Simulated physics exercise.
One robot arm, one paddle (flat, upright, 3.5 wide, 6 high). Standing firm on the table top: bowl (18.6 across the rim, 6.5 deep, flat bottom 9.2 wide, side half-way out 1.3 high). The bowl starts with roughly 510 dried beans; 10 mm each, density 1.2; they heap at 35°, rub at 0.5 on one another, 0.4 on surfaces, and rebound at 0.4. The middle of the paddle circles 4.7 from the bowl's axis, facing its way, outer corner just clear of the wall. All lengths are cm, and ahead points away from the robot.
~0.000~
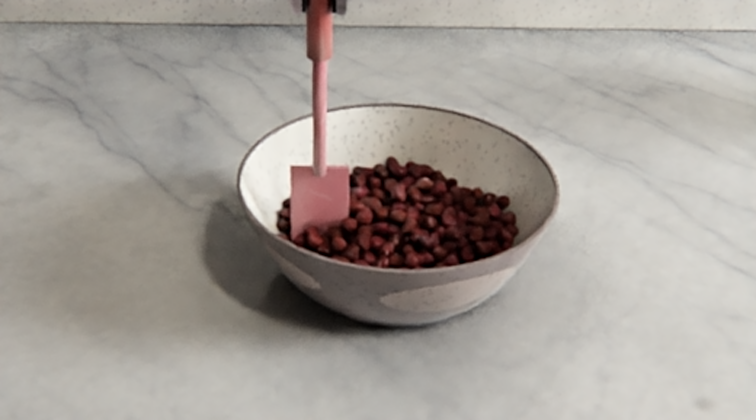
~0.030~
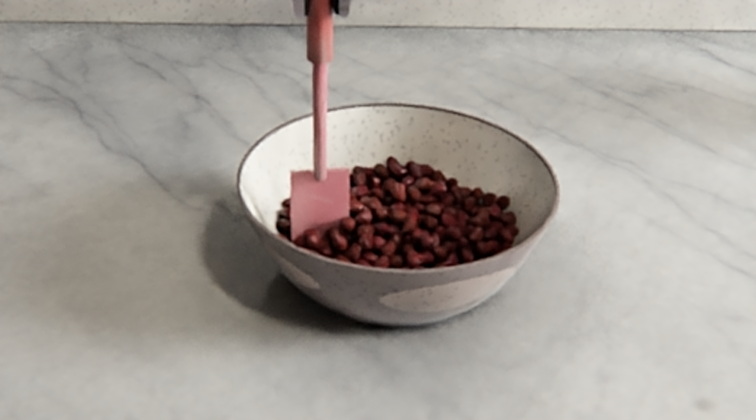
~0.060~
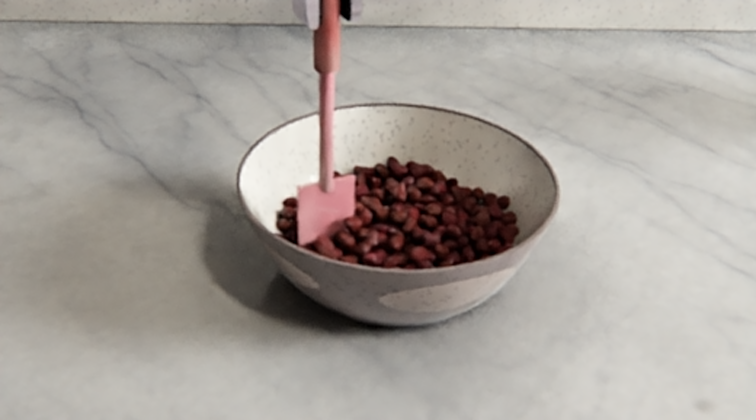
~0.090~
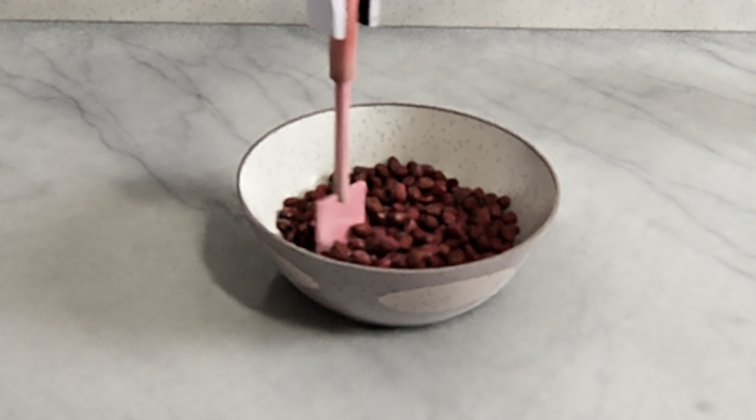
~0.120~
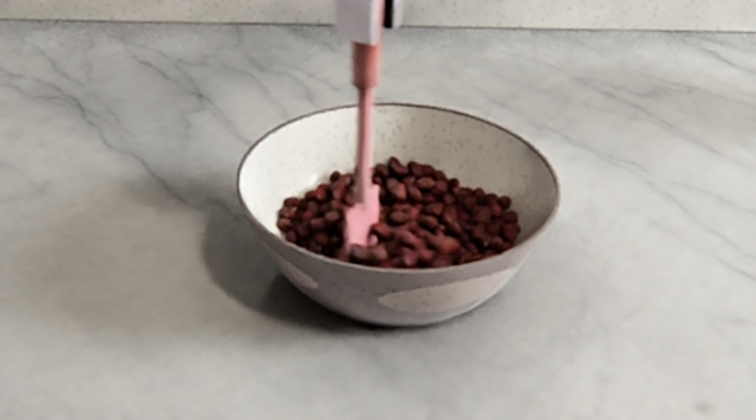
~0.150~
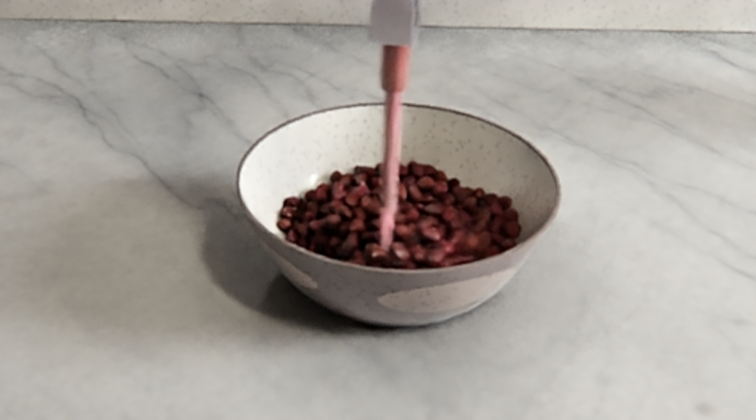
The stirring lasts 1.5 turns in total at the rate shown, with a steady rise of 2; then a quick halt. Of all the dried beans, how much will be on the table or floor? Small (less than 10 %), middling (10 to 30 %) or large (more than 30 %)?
Answer: Small; less than 10 % of the dried beans finish on the table or floor.
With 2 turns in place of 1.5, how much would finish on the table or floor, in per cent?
In that case some 10 per cent.
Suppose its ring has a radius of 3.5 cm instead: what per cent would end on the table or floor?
It would be near 0 per cent.
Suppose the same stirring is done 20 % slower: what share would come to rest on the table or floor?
Then about 0 per cent.
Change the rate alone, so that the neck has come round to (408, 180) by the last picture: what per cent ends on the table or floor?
Some 10 per cent.
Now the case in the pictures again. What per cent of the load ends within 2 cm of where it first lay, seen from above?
About 15 per cent.
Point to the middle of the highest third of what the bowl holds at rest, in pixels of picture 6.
Around (440, 219).
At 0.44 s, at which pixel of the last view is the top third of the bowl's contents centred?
Around (381, 149).
By 0.44 s, 259° round, highest piece 8 above the table; 498 in the bowl, 9 on the table or floor, 7 in flight or on the tool.
By 0.74 s, 78° round, highest piece 7 above the table; 486 in the bowl, 27 on the table or floor, 1 in flight or on the tool.
By 1.08 s, 180° round, highest piece 7 above the table; 486 in the bowl, 28 on the table or floor.
By 1.78 s, 180° round, highest piece 7 above the table; 486 in the bowl, 28 on the table or floor.
Final count, 486 in the bowl, 28 on the table or floor. That is 5 % on the table or floor.
